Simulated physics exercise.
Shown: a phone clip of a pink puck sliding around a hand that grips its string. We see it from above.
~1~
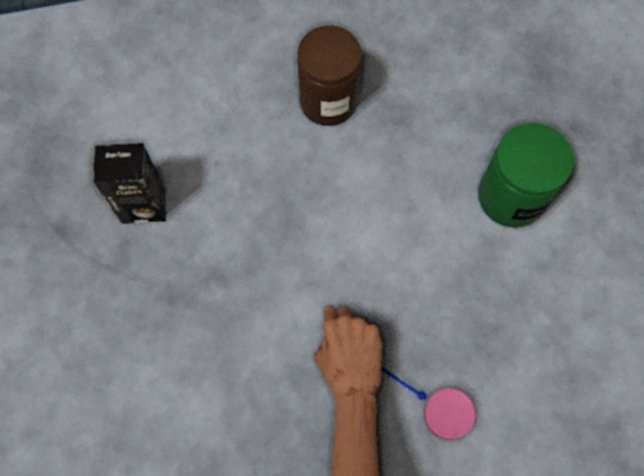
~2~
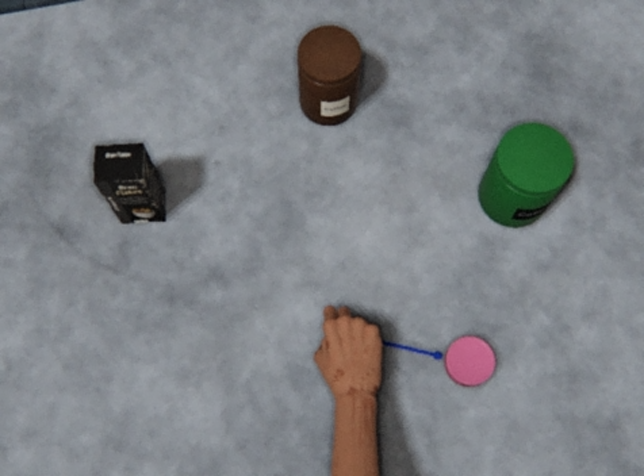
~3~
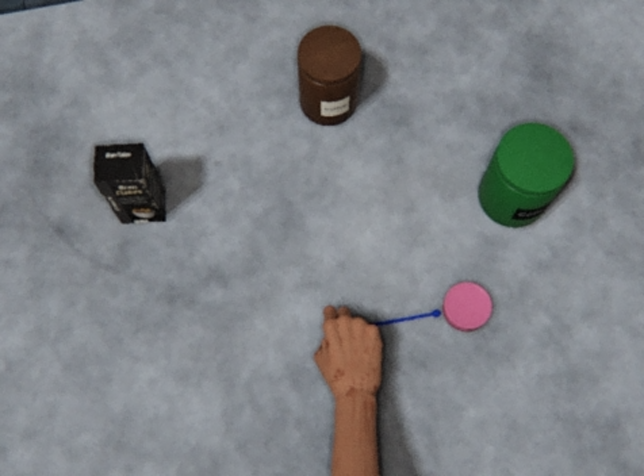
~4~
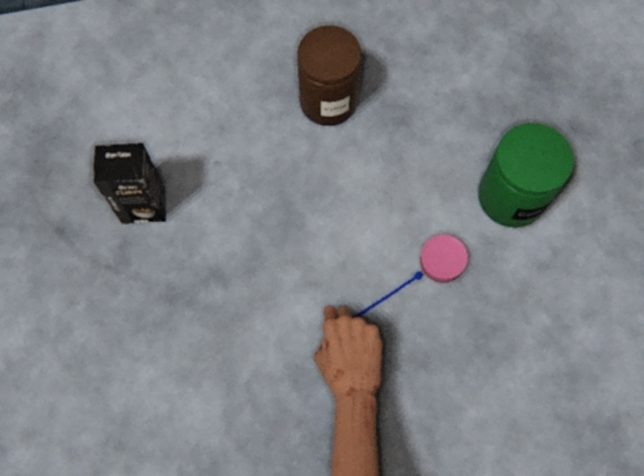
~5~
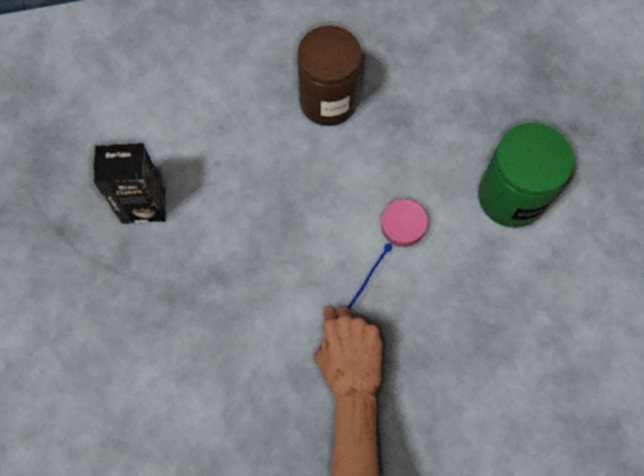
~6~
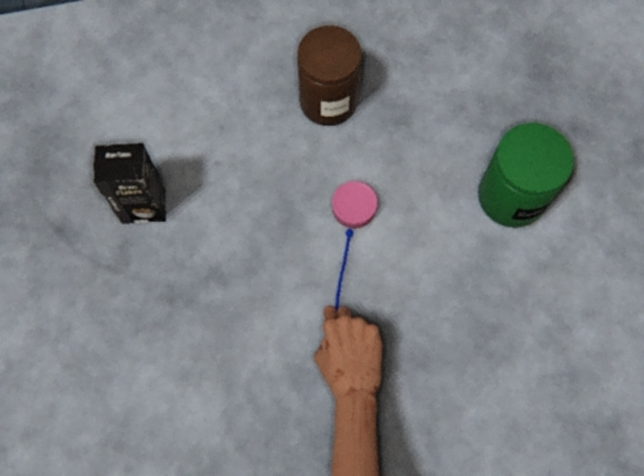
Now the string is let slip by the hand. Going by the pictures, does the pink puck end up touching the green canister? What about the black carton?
From what I can tell, the green canister is never touched, the black carton is touched.
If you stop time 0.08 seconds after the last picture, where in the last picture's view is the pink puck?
At that time it is around pixel (254, 201).
Then, 0.08 s on from there, puck near (254, 201).
Then, 0.20 s on from there, puck near (147, 197); black carton pushed aside.
In the end, puck near (89, 194); black carton knocked over. The green canister escapes it and the black carton is struck.
